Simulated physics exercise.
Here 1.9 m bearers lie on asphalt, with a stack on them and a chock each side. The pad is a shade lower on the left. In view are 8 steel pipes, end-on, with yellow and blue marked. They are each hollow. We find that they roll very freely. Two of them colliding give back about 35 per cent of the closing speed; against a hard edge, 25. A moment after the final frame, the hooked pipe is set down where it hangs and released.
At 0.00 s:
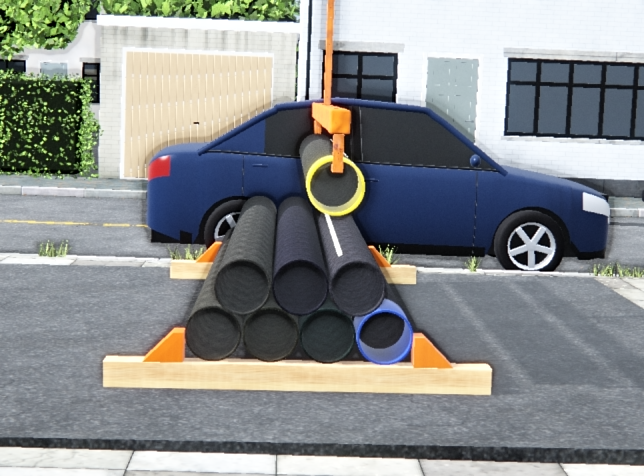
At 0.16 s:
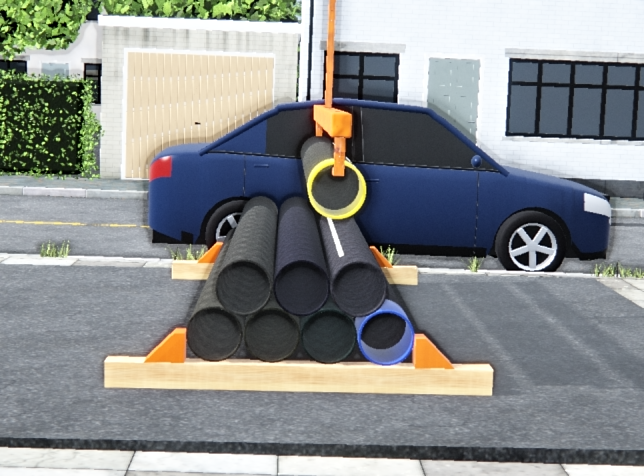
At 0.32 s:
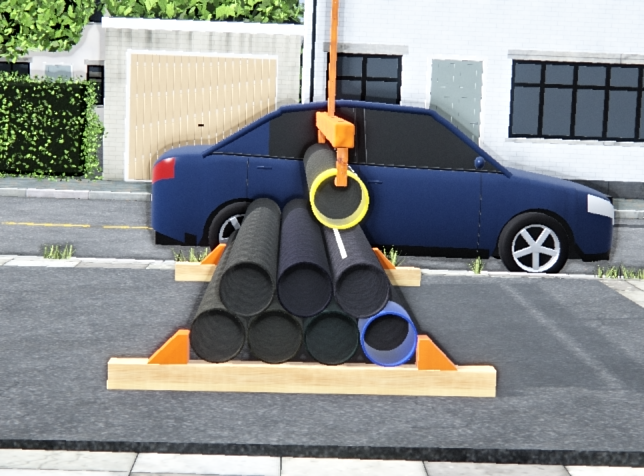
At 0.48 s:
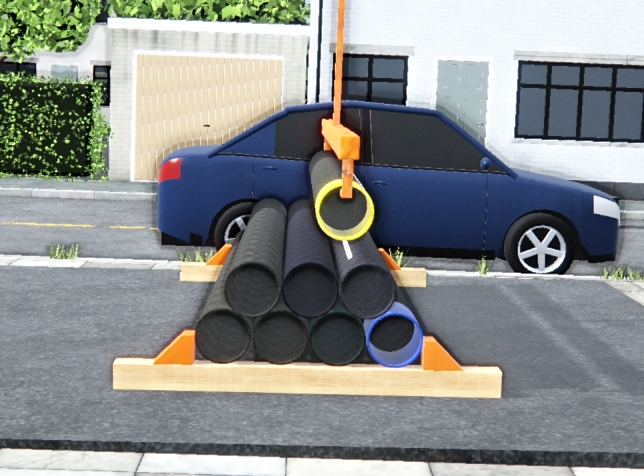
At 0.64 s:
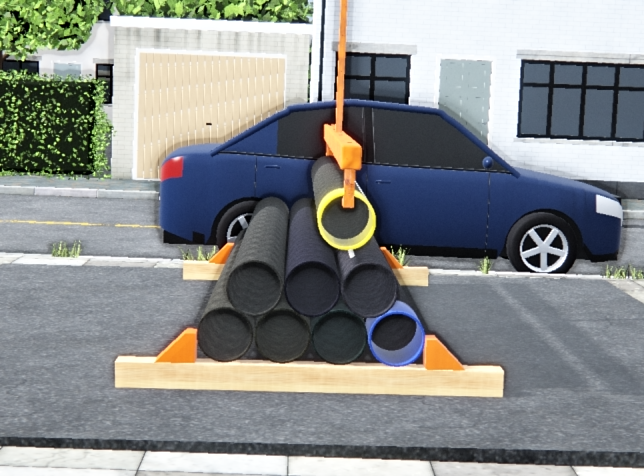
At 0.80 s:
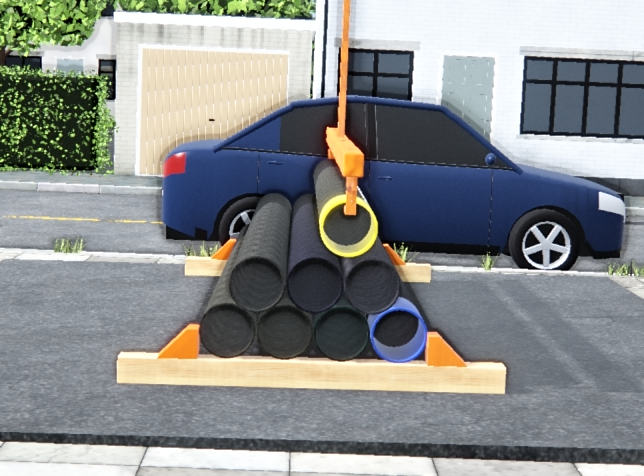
A dark blue car standing behind a stack of black pipes as an orange hook lowers a yellow-rimmed pipe toward the top.
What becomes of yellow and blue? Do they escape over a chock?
Once it settles, the yellow one is kept back while the Blue one is kept back.
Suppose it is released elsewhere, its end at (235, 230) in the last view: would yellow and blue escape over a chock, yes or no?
Then yellow yes, blue no.
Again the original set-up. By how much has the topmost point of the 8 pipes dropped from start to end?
25 cm.
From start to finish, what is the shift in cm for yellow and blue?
The yellow one shifts some 25 and the blue one roughly 0.
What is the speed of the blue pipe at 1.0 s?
Speed: Approx. 0.0 m/s.
After 1.0 s, yellow is up on others, 45 cm inside the right chock; blue is on the bearers, 15 cm inside the right chock; 0 off the stack.
After 1.1 s, no change for yellow and blue; 0 off the stack.
After 1.2 s, no change for yellow and blue; 0 off the stack.
At rest (1.5 s), yellow is up on others, 45 cm inside the right chock; blue is on the bearers, 15 cm inside the right chock; 0 off the stack.
